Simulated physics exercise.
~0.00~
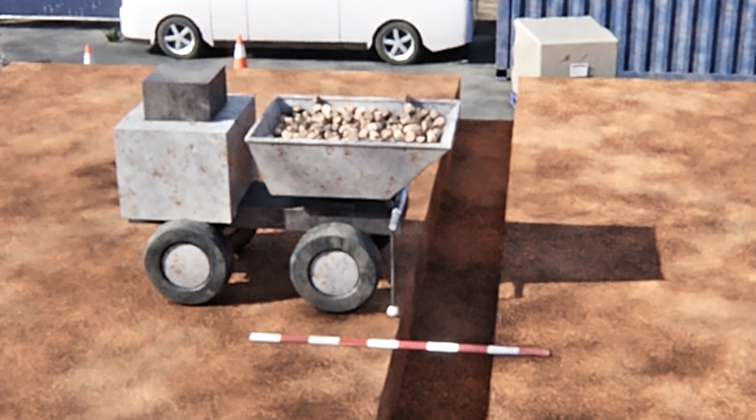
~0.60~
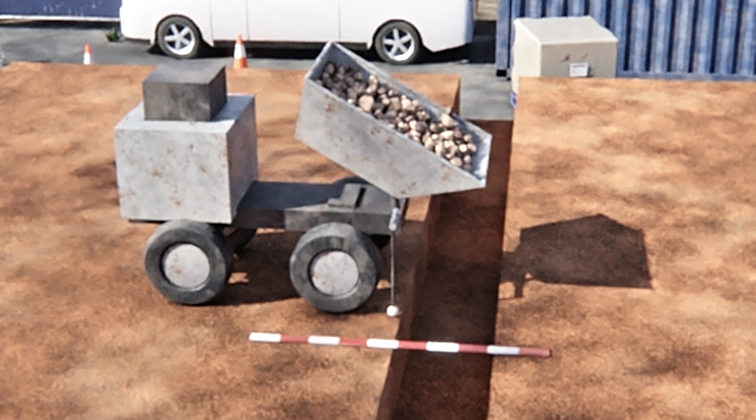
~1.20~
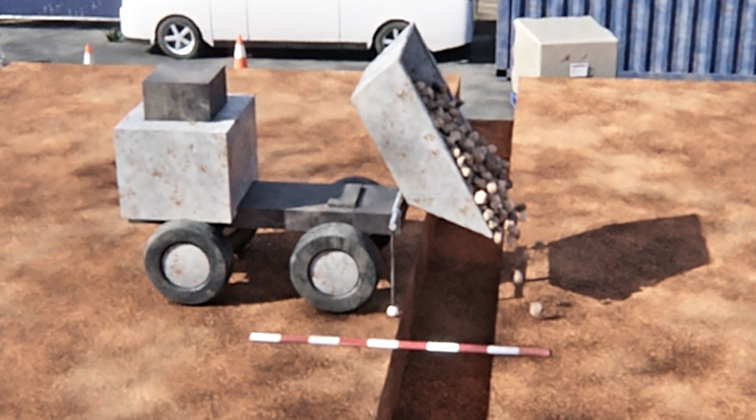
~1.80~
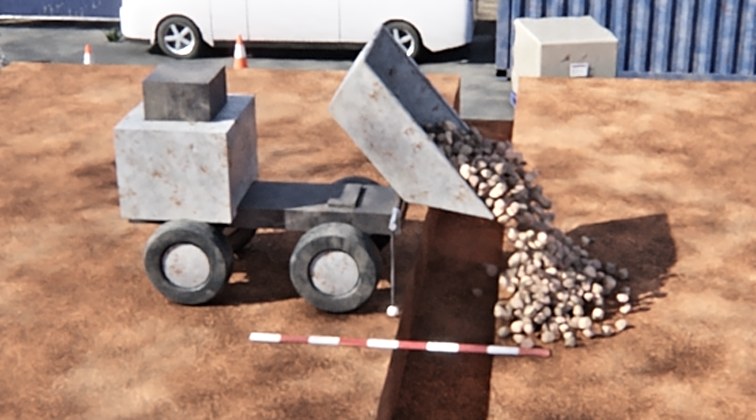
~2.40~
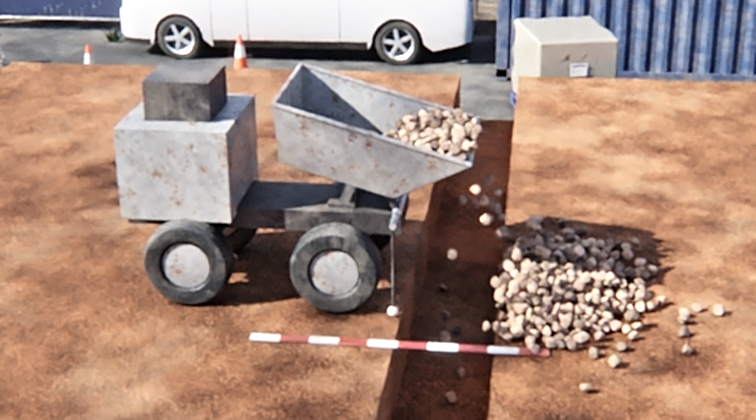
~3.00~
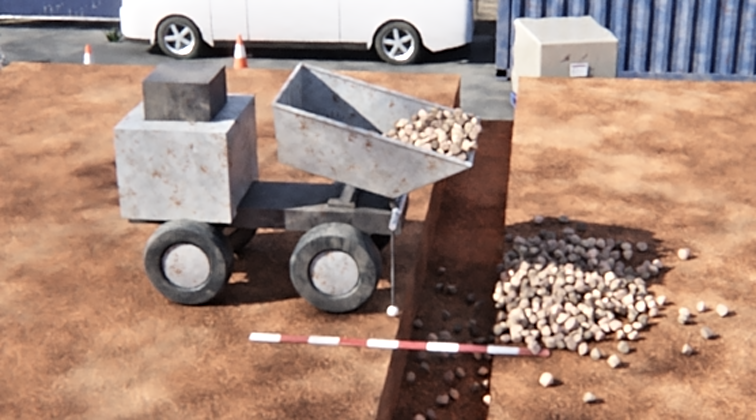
On a dirt yard, a dumper tips stones past a trench, then lowers its partly full skip.
